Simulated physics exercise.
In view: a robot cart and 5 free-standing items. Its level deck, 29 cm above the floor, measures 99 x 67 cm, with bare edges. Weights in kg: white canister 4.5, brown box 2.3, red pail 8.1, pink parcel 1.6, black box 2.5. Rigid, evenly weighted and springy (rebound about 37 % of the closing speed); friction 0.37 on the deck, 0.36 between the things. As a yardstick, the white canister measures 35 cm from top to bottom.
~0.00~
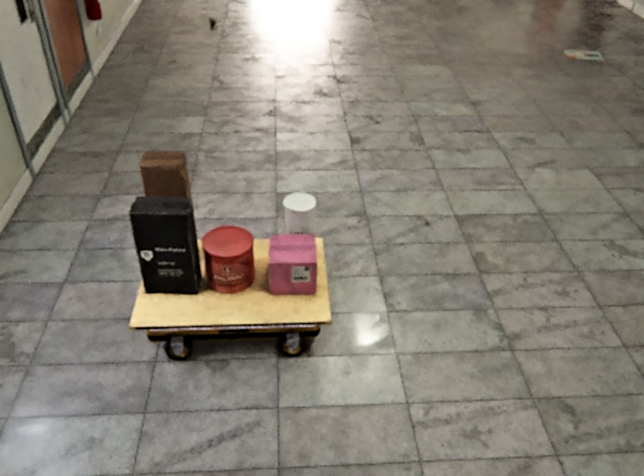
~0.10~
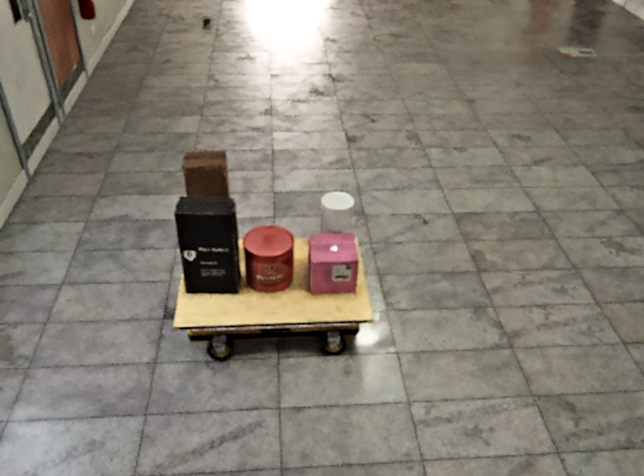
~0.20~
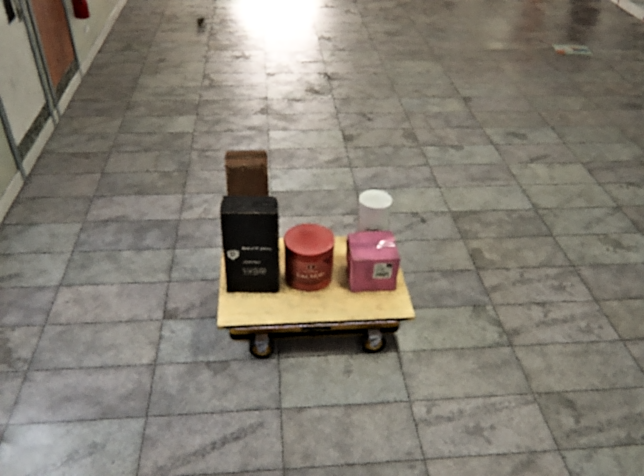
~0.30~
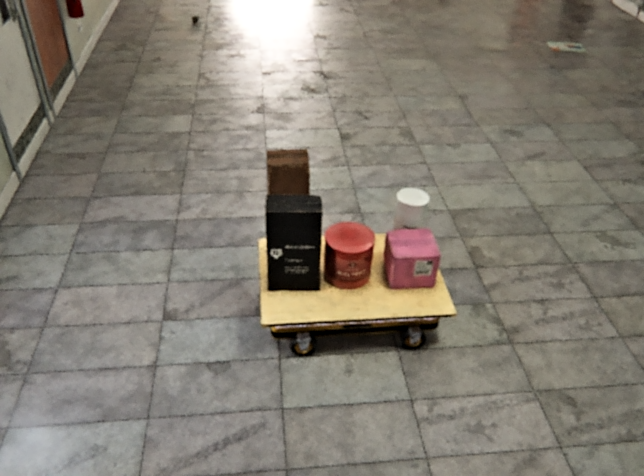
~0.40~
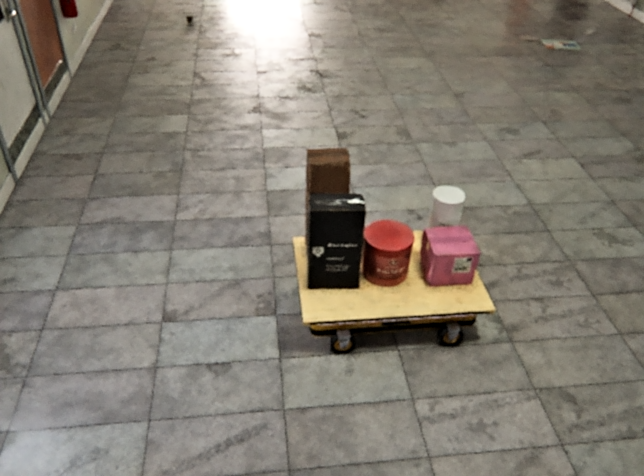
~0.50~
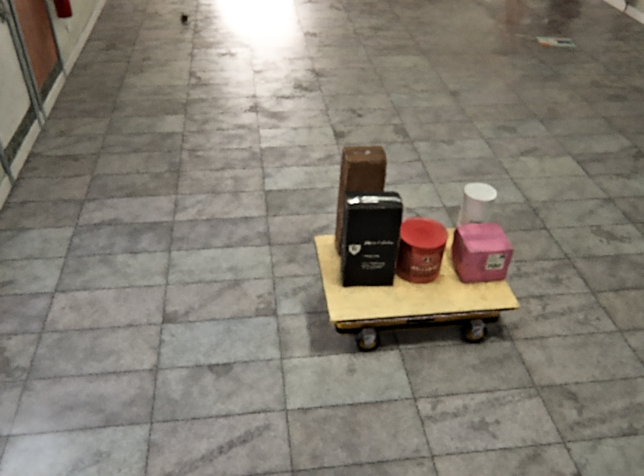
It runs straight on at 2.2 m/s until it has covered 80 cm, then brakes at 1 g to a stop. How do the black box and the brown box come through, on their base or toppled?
The black box keeps standing; the brown box topples.
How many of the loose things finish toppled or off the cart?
That comes to 3.
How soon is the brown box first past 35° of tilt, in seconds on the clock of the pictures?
At about 0.8 s.
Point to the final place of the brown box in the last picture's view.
Near (463, 227).
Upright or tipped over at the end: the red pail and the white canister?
The red pail is still upright; the white canister tips over.
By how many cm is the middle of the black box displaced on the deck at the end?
About 42 cm.
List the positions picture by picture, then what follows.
In the first picture, cart has run 0 cm; black box (168, 247).
In the second picture, cart has run 22 cm; pink parcel (332, 263); white canister (337, 226).
In the third picture, cart has run 44 cm; red pail (309, 258); pink parcel (371, 261).
In the fourth picture, cart has run 66 cm; white canister (409, 221); red pail (349, 256).
In the fifth picture, cart has run 87 cm; pink parcel (448, 256); white canister (445, 219).
In the sixth picture, cart has run 101 cm; black box (370, 241) slid 6 cm; brown box (359, 203) slid 6 cm.
After 0.60 s, cart has run 105 cm, stopped; white canister now off the cart; brown box leaning 6° near (385, 201); black box slid 17 cm near (398, 239).
After 0.80 s, cart has run 105 cm, stopped; pink parcel now off the cart; brown box leaning 33° near (422, 199); black box slid 37 cm near (433, 237).
After 0.90 s, cart has run 105 cm, stopped; brown box leaning 52° near (439, 205); black box slid 41 cm near (441, 236); red pail slid 41 cm.
After 1.10 s, cart has run 105 cm, stopped; brown box on its side near (462, 224); black box slid 42 cm near (442, 236); red pail slid 42 cm.
At rest (1.7 s), off the cart and tipped over, white canister and pink parcel; tipped over on the deck, brown box; not toppled but over 10 cm from the start, red pail and black box. In the last view, black box near (442, 236), brown box near (463, 227).
